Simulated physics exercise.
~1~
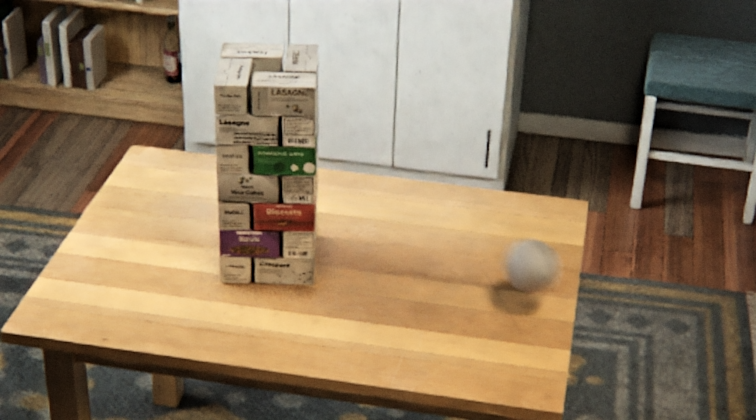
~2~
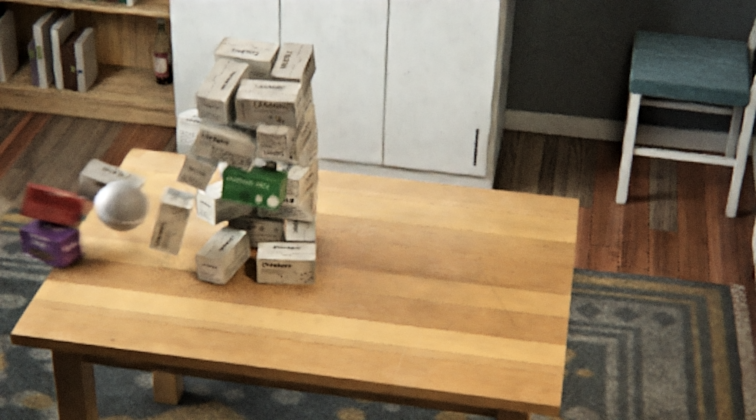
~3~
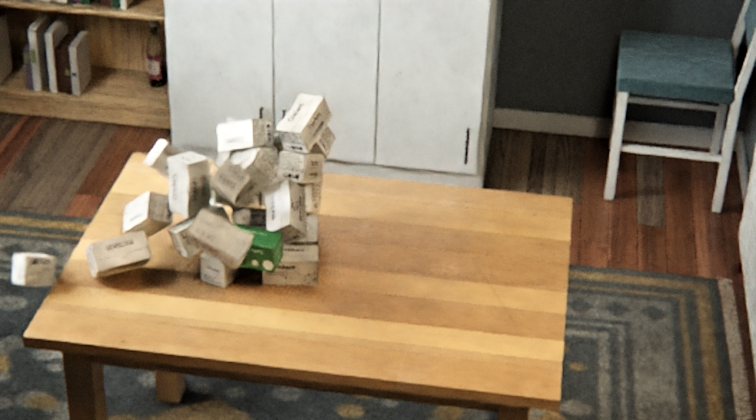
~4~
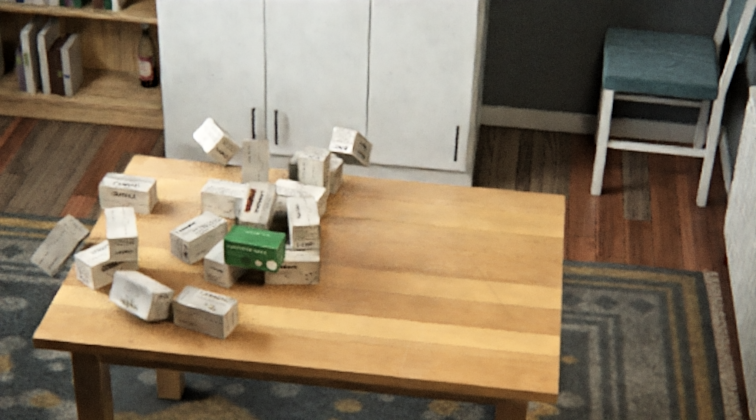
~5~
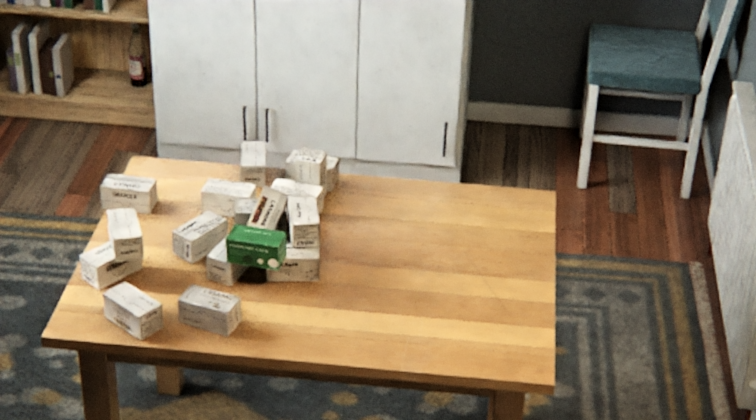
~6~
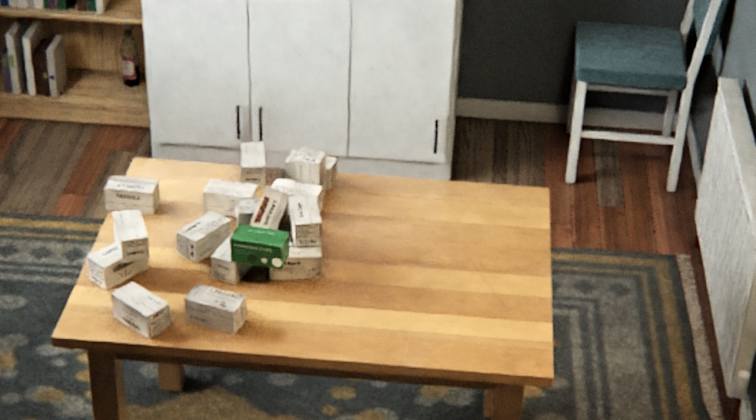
A tall stack of small boxes stood on a wooden table until a grey ball flew in from the right and smashed through it, knocking the red and purple boxes off to the left, and the rest collapsed into a scattered heap around the green one.
